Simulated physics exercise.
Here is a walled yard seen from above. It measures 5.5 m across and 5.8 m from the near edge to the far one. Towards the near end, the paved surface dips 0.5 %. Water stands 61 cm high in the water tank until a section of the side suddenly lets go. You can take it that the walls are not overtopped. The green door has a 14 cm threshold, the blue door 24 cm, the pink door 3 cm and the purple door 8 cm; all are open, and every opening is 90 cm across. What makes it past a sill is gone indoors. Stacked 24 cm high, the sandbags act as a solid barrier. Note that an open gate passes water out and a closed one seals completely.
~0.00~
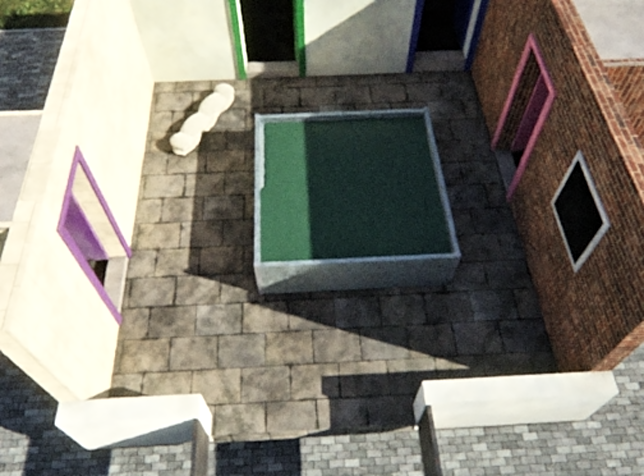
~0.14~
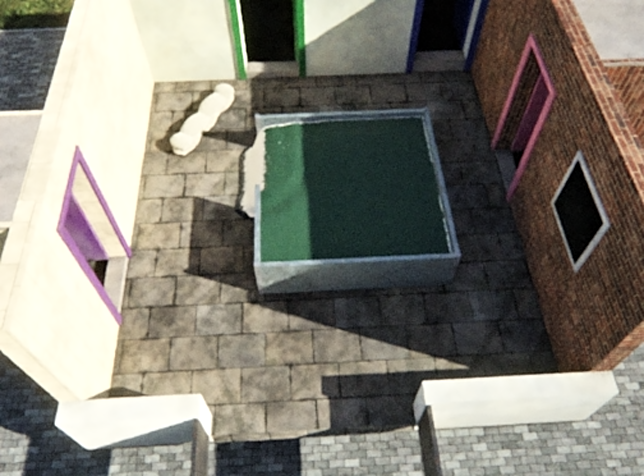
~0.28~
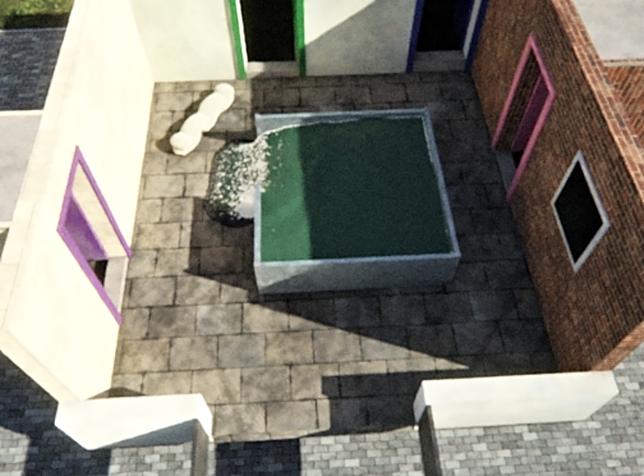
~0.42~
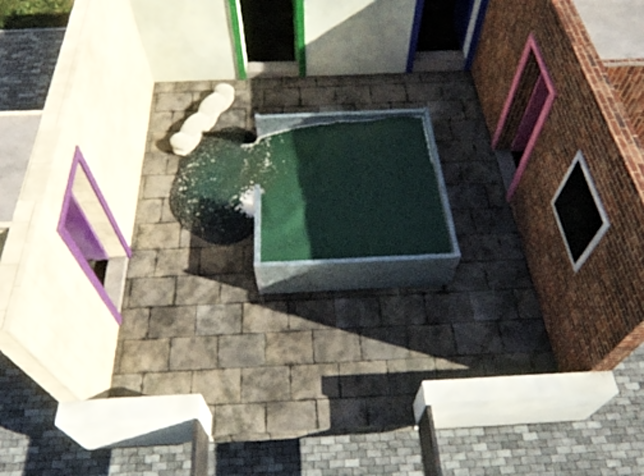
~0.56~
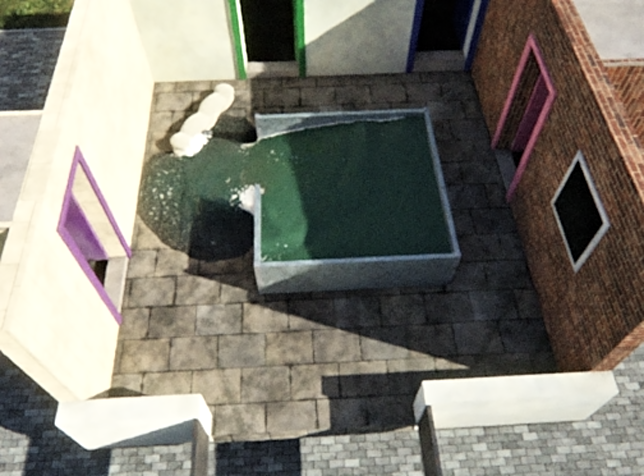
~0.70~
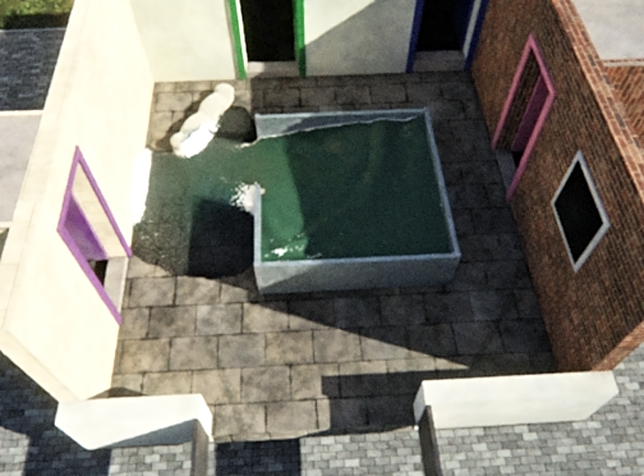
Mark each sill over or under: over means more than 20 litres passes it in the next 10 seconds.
Green door - under; blue door - under; pink door - over; purple door - over.
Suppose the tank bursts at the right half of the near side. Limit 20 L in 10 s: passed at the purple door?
Measured against that limit, the purple door stays within it.
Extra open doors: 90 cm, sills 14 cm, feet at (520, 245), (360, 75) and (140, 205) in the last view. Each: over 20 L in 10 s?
So, in the order given, it's shy of the mark, then shy of the mark, then beyond the mark.
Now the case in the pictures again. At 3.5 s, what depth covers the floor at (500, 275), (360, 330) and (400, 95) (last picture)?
Depths: About 0, 1 and 5 centimetres.
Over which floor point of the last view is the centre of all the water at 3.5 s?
Close to (277, 199) in the last picture.
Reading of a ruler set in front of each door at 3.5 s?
In cm: Green 16, blue 3, pink 0, purple 12.
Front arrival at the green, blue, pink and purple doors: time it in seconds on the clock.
The front reaches green at 1.6 s, blue at 3.0 s, pink at 4.5 s, purple at 1.0 s.
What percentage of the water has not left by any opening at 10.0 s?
It comes to near 82 per cent.
After 1.4 s water covers 20 % of the floor and is deepest (45 cm) near (154, 172); green door not reached, blue door not reached, pink door not reached, purple door 12 cm at the sill, 0 L in.
After 2.2 s water covers 40 % of the floor and is deepest (45 cm) near (140, 181); green door 14 cm at the sill, 0 L in, blue door not reached, pink door not reached, purple door 13 cm at the sill, 7 L in.
After 3.5 s water covers 60 % of the floor and is deepest (32 cm) near (153, 90); green door 16 cm at the sill, 2 L in, blue door 3 cm at the sill, 0 L in, pink door not reached, purple door 12 cm at the sill, 22 L in.
After 6.0 s water covers 95 % of the floor and is deepest (25 cm) near (153, 90); green door 11 cm at the sill, 4 L in, blue door 12 cm at the sill, 0 L in, pink door 7 cm at the sill, 13 L in, purple door 9 cm at the sill, 36 L in.
After 10.0 s water covers 95 % of the floor and is deepest (15 cm) near (559, 394); green door 8 cm at the sill, 4 L in, blue door 11 cm at the sill, 0 L in, pink door 6 cm at the sill, 53 L in, purple door 7 cm at the sill, 40 L in.
